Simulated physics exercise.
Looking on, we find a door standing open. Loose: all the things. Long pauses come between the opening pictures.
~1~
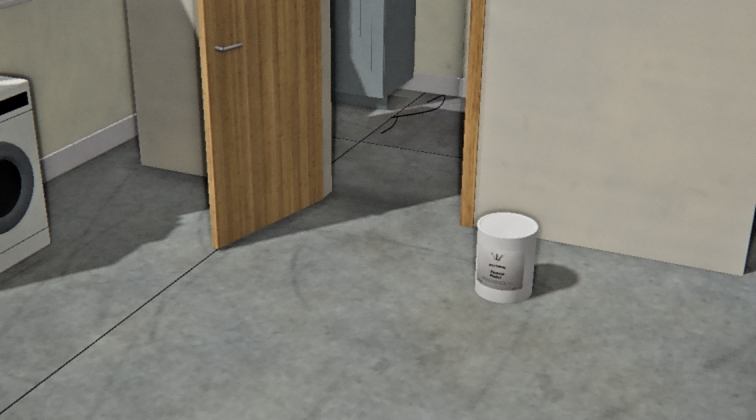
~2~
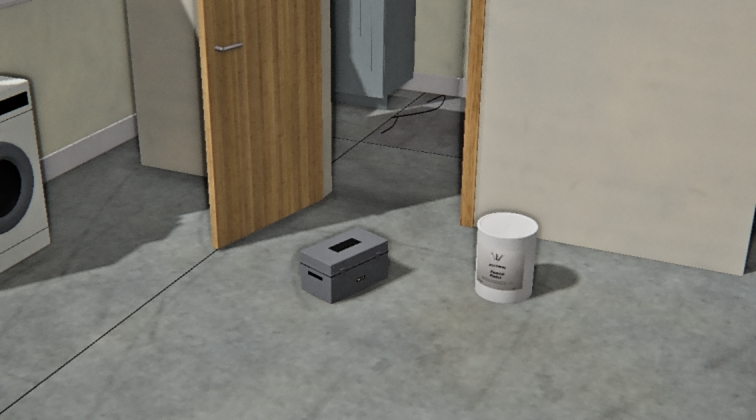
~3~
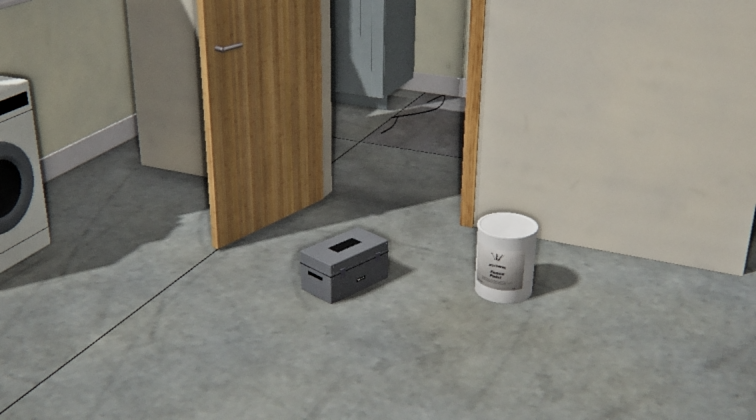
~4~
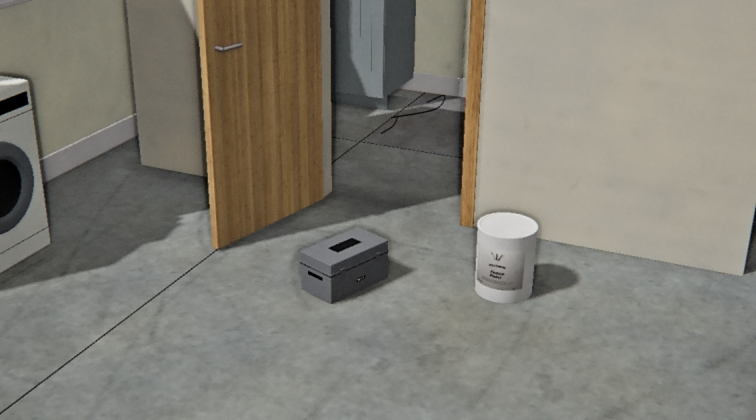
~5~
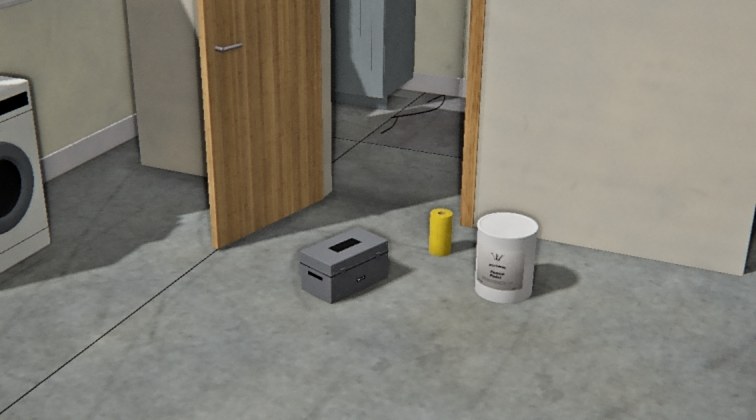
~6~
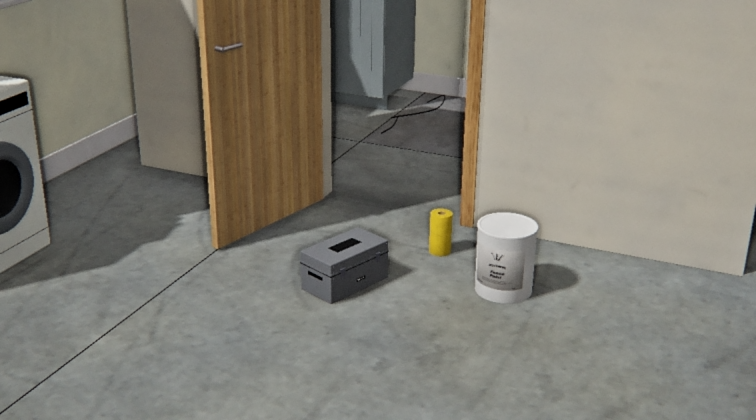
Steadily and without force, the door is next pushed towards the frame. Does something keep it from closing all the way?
No, it closes completely.
Then, 0.80 s after the last picture, door at 68°.
Then, 1.30 s after the last picture, door at 35°.
At rest, door at 0°; all 3 in place. Seen from the same camera at the end, yellow roll near (441, 233).
